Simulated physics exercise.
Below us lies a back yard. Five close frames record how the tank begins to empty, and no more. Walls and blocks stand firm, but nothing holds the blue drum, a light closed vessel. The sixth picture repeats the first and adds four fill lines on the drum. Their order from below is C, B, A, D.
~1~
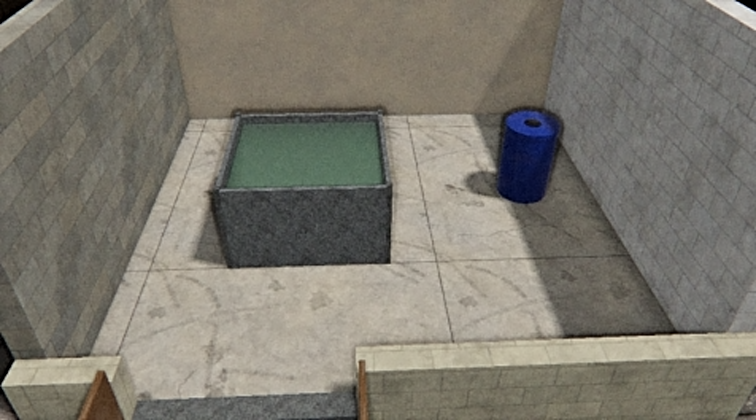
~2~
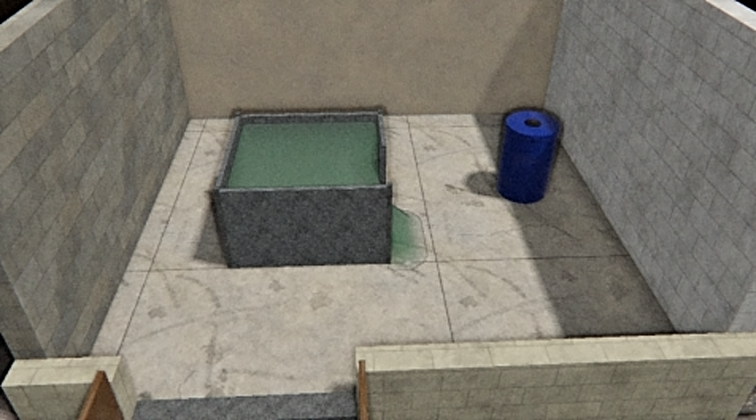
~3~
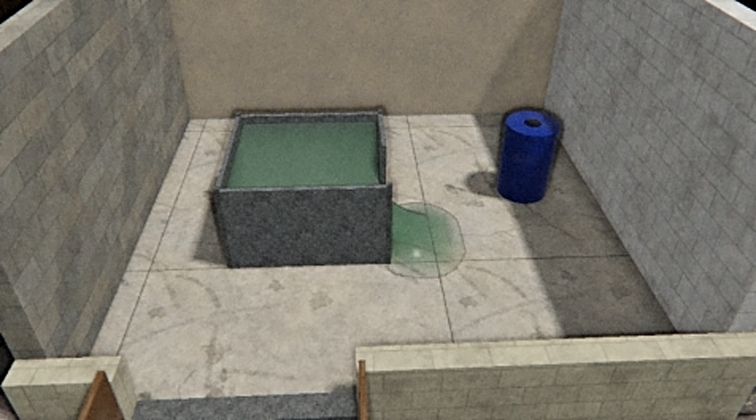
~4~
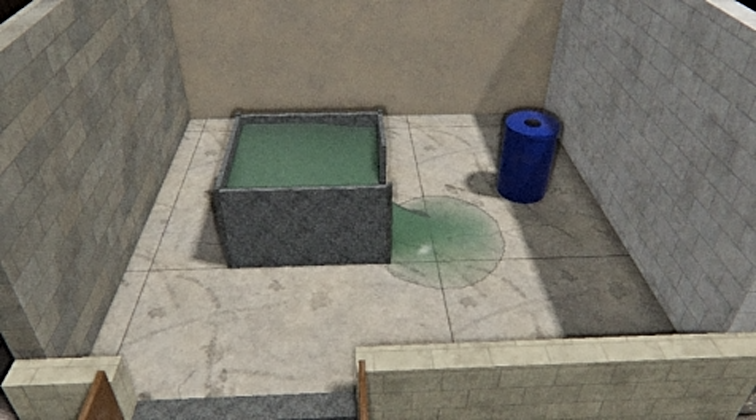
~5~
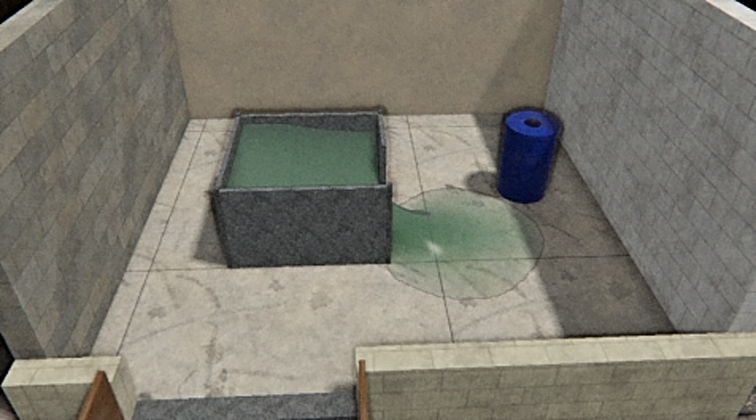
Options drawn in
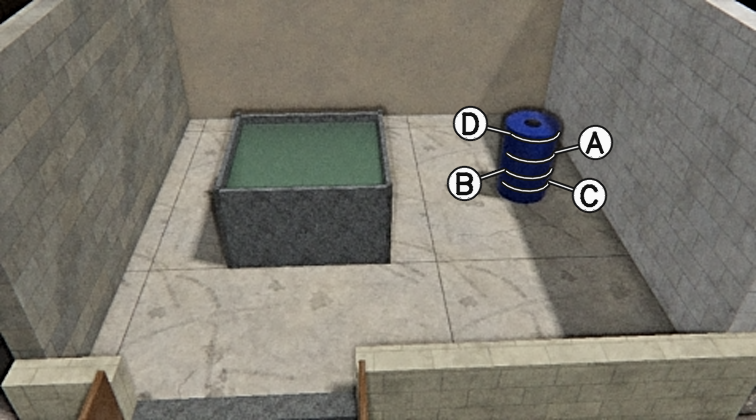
A square dark grey tank of green liquid stands left of centre in a pale-paved back yard, seen from above and facing a tan rear wall. A blue drum stands at the right near a grey block side wall, with a low pale wall and open gate in front. Green liquid pours from the tank's right side and spreads rightward across the paving, while the camera stays still.
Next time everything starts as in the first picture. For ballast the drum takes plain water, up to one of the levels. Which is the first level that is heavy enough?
It is B.
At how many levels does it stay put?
Three.
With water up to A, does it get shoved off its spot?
No, that is safe.
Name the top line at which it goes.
The answer is C.
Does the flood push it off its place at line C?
Yes, that goes wrong.
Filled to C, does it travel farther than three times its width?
No, it does not.
On the marked copy, A at (535, 161); B at (532, 178); C at (530, 191); D at (539, 141); from the bottom up C, B, A, D.
Choosing A, it does not move.
Choosing B, it does not move.
Choosing C, it is pushed about its own width away.
Choosing D, it does not move.
